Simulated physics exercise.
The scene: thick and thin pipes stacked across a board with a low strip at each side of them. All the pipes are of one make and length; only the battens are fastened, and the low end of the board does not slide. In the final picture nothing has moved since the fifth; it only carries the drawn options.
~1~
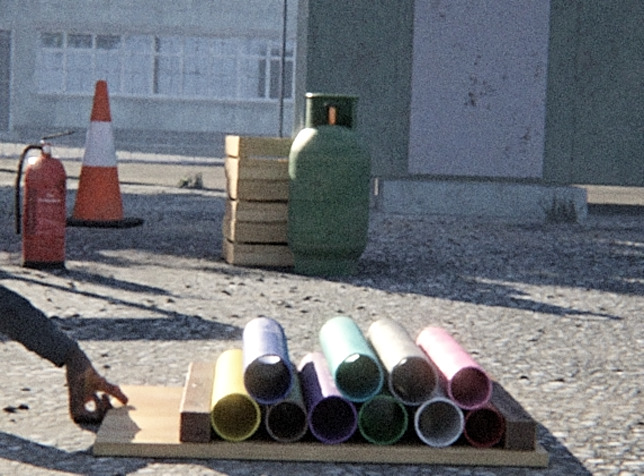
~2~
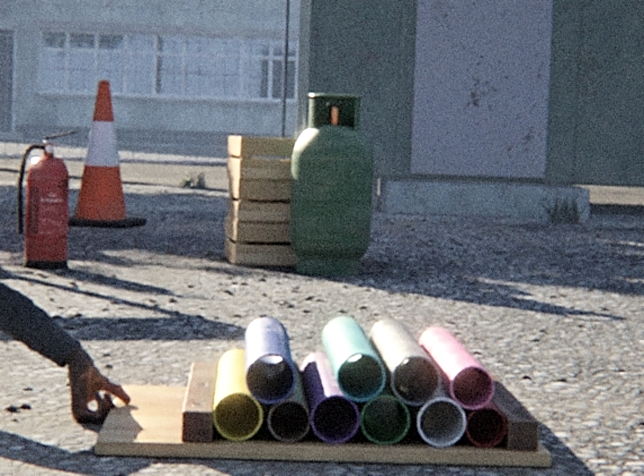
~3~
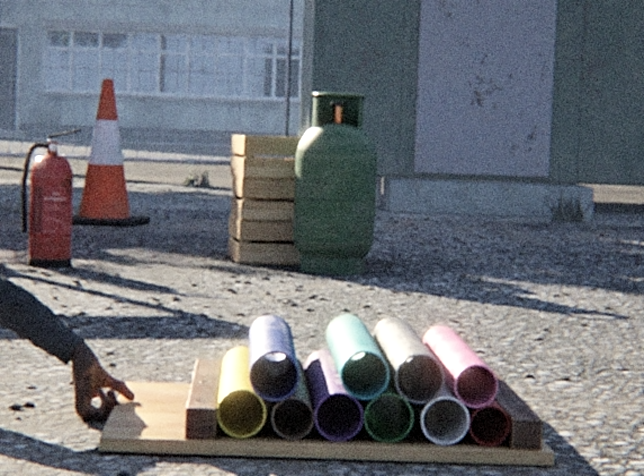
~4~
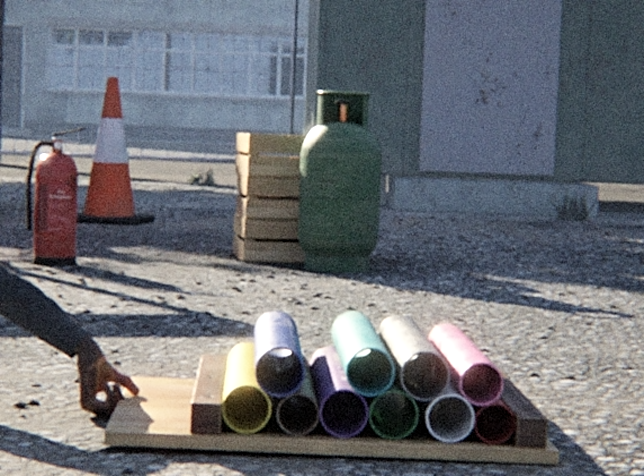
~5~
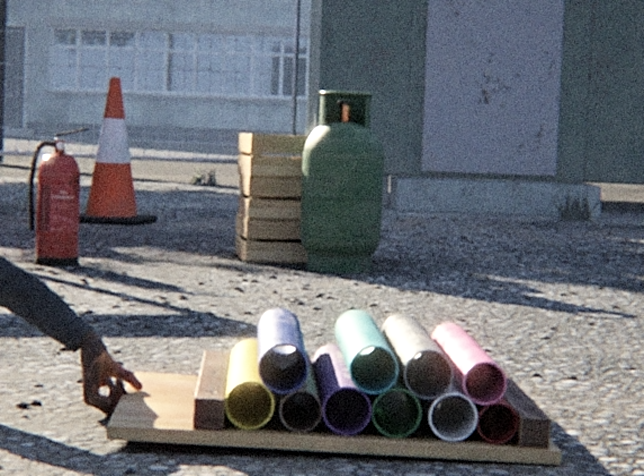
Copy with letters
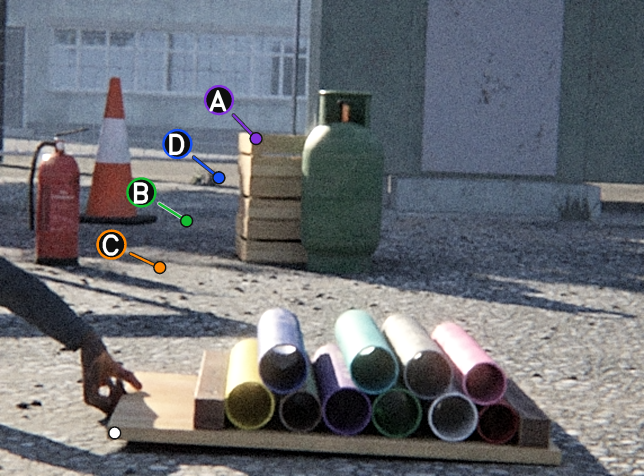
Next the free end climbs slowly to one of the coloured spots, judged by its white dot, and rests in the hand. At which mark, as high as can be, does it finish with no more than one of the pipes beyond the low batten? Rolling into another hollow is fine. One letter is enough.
The highest mark that will do is C.
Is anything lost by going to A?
At A: Yes.
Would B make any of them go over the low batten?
At B: Yes.
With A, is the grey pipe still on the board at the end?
No.
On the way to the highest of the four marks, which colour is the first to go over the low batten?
It is the pink one.
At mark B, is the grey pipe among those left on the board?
No, with B.
On the marked copy, A at (256, 139); B at (187, 221); C at (160, 267); D at (219, 178); the white dot at (115, 433).
With C. Early on, board at 15°.
Further on, board at 24°.
At the end, board at 24°, one over the low batten (pink).
As for the rest, A four over the low batten (blue, pink, grey, turquoise); B four over the low batten (blue, pink, grey, turquoise); D four over the low batten (blue, pink, grey, turquoise).
